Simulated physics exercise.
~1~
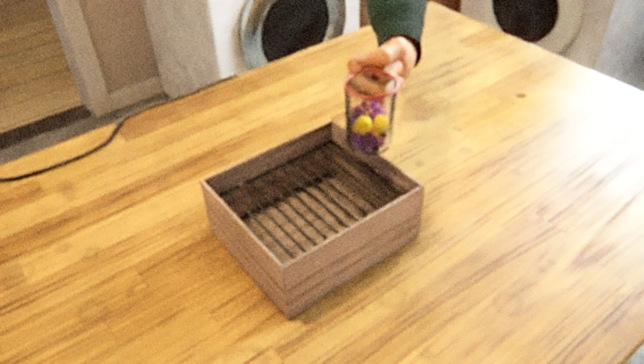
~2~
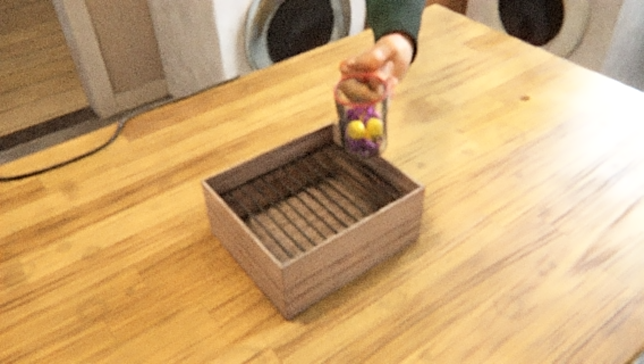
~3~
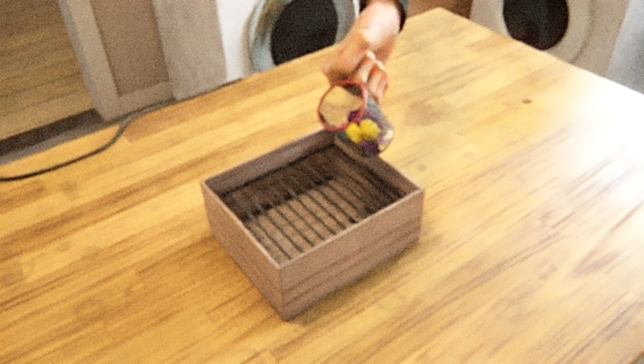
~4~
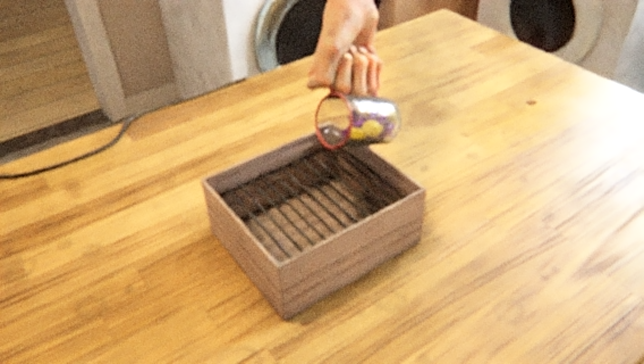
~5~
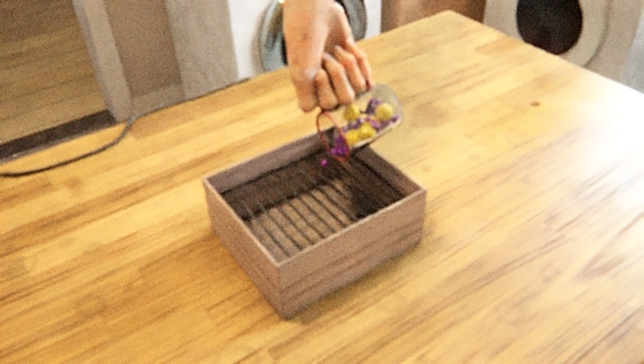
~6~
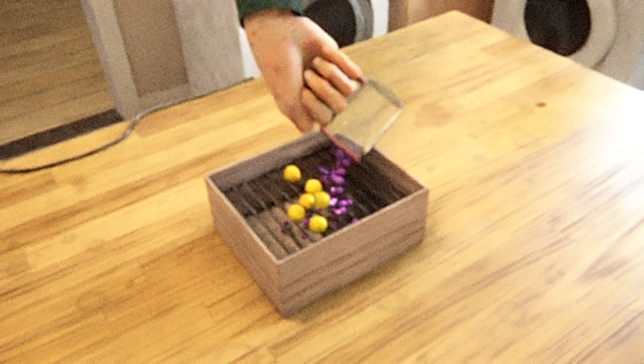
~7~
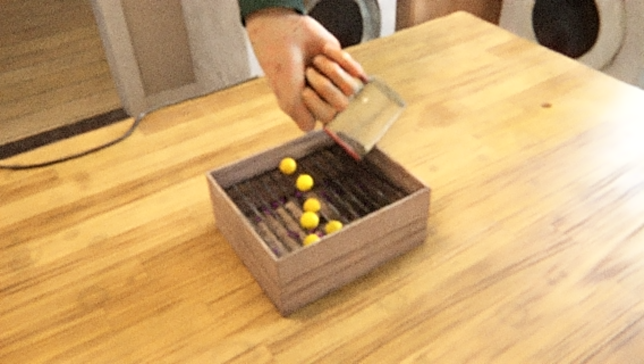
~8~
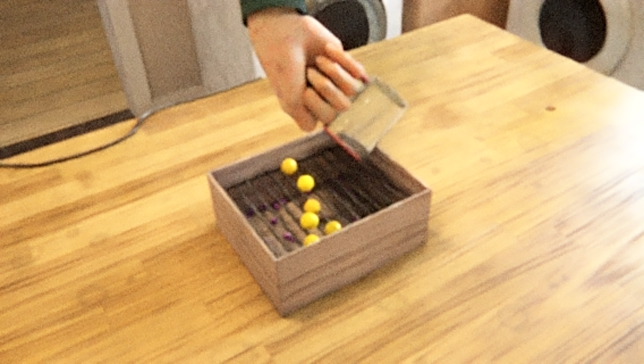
To begin with, a hand holds a clear cup of yellow balls and small purple pieces above an open wooden box with a row of dark wires across it, on a wooden table. The hand moves slightly left, then tilts the cup until it lies on its side. As it tips further, the yellow and purple contents start to spill out. Soon the cup is upside down and empty, with the last purple pieces dropping between the wires. At the end, the yellow balls rest on top of the wires, while the purple pieces all lie underneath.
